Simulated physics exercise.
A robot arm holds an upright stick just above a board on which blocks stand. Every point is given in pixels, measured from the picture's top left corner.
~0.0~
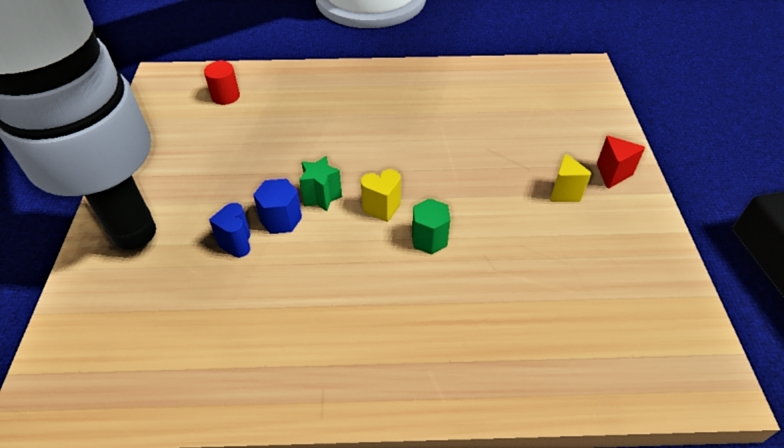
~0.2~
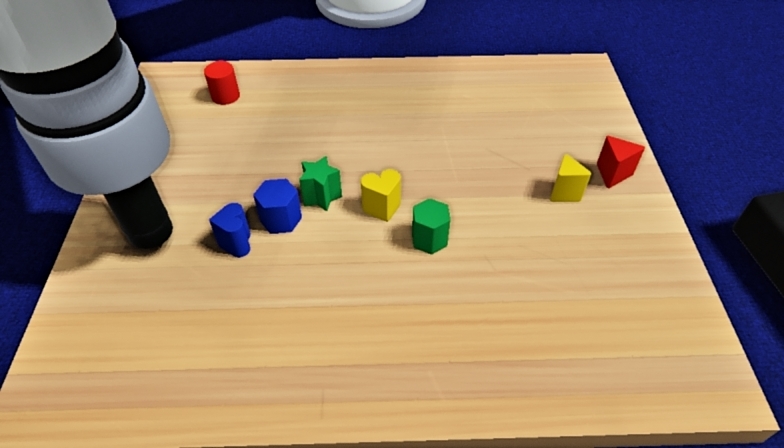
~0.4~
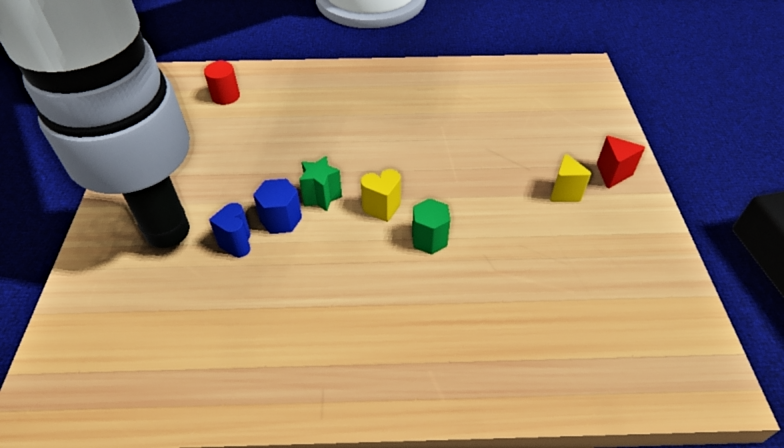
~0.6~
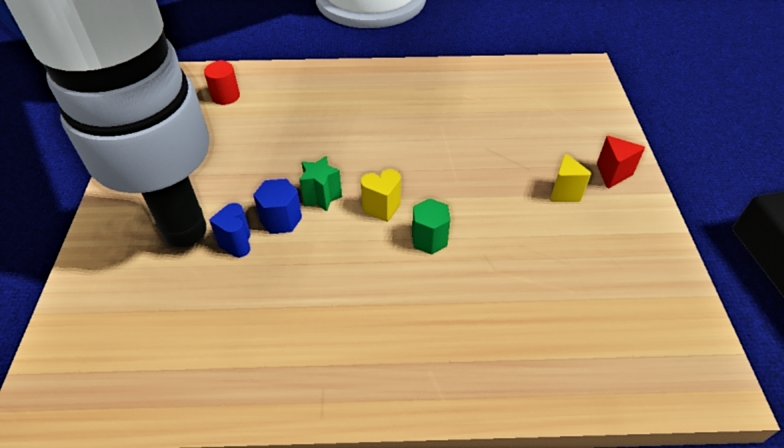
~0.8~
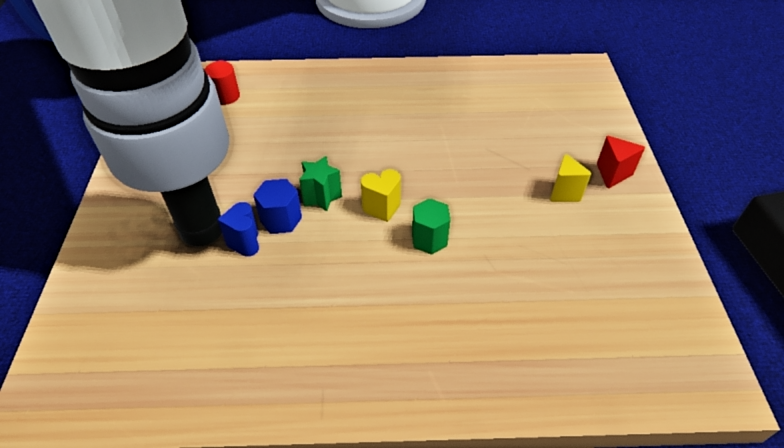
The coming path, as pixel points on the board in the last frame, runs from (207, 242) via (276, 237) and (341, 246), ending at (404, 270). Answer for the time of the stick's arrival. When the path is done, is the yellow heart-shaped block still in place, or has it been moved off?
That block is not shifted.
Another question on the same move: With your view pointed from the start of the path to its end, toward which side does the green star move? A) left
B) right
The one that fits is A, left.
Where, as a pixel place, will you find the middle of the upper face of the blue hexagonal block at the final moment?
Final place: (319, 184).
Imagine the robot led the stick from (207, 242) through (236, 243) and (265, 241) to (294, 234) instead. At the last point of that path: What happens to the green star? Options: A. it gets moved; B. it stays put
My answer is option A.
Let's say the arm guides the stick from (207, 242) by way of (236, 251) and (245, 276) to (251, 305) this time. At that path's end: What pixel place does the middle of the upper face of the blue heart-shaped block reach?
Top centre: (268, 219).
The first path, step by step. One third of the way, stick at (273, 226); blue heart-shaped block at (300, 224); blue hexagonal block at (300, 185), turned 55° anticlockwise; green star at (321, 164), turned 20° clockwise.
Two thirds of the way, stick at (340, 236); blue heart-shaped block at (371, 236), turned 10° clockwise; blue hexagonal block at (319, 184), turned 110° anticlockwise; green star at (327, 158).
At the end, stick at (404, 259); blue heart-shaped block at (441, 255); blue hexagonal block at (319, 184), turned 110° anticlockwise; green star at (327, 158); yellow heart-shaped block unmoved.
